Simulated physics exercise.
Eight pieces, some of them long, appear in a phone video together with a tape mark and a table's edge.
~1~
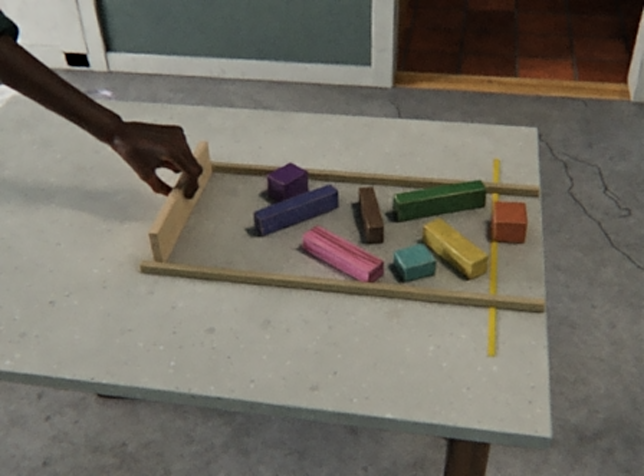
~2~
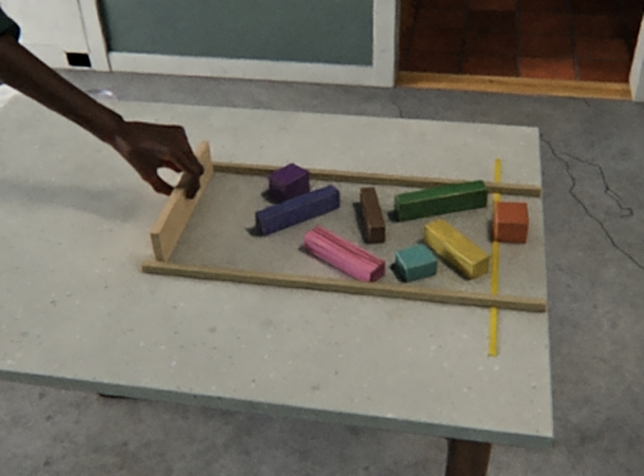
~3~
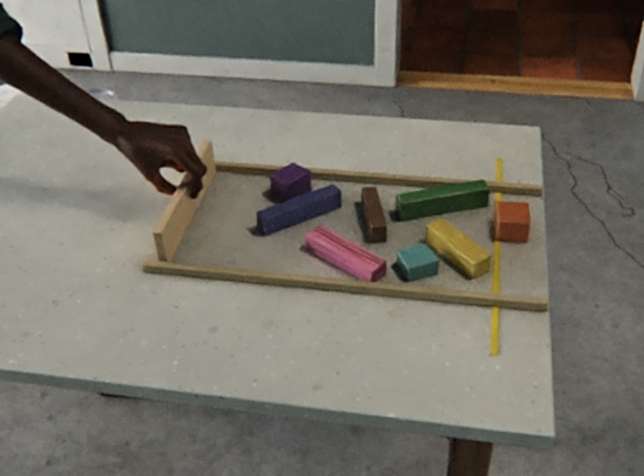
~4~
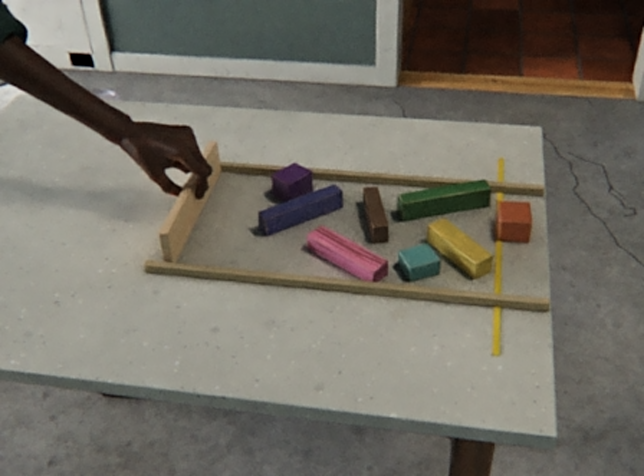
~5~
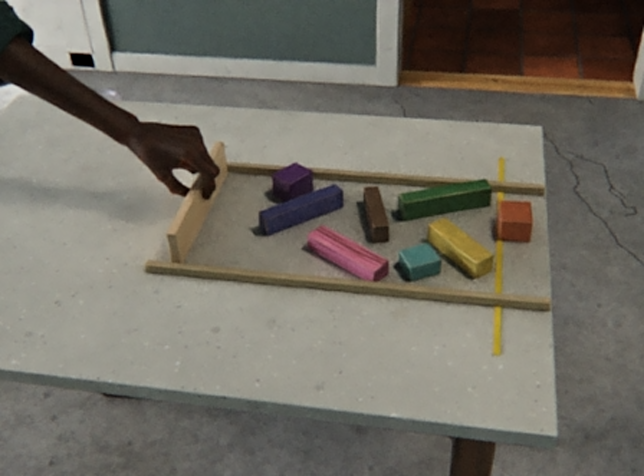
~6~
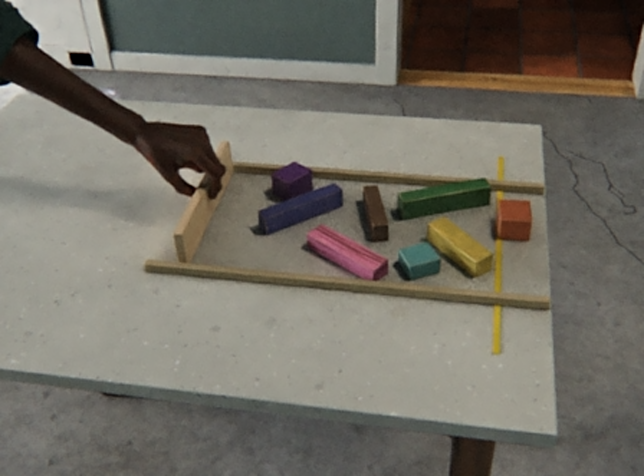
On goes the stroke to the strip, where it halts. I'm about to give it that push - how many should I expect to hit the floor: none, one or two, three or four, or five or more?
Expect three or four.
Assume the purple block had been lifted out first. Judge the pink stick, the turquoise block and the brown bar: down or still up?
The pink stick stays put; the turquoise block comes off; the brown bar stays put.
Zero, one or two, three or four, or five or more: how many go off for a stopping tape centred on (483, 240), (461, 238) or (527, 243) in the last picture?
Counts as listed: 3 or 4 / one to two / five or over.
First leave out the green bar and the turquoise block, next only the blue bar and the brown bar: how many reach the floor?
Try 1: 2; try 2: 2.
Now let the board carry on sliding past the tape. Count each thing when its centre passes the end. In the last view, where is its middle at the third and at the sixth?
Pixels in order: Roughly (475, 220), roughly (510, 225).
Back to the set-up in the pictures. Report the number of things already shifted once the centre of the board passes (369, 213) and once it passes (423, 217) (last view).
One spot: 7. Other spot: 8.
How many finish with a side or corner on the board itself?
3 are in contact with it.
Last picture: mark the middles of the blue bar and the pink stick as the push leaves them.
Blue bar: (527, 221); pink stick: (540, 278).
Early on, none off yet; orange block at rest near (514, 220); yellow bar at rest near (459, 246); green bar at rest near (444, 199).
A while later, none off yet; orange block at rest near (514, 220); yellow bar travelled a little near (502, 245); green bar travelled a little near (483, 207).
Finally, the number that fall off is three or four; lost, turquoise block, green bar, yellow bar and orange block.
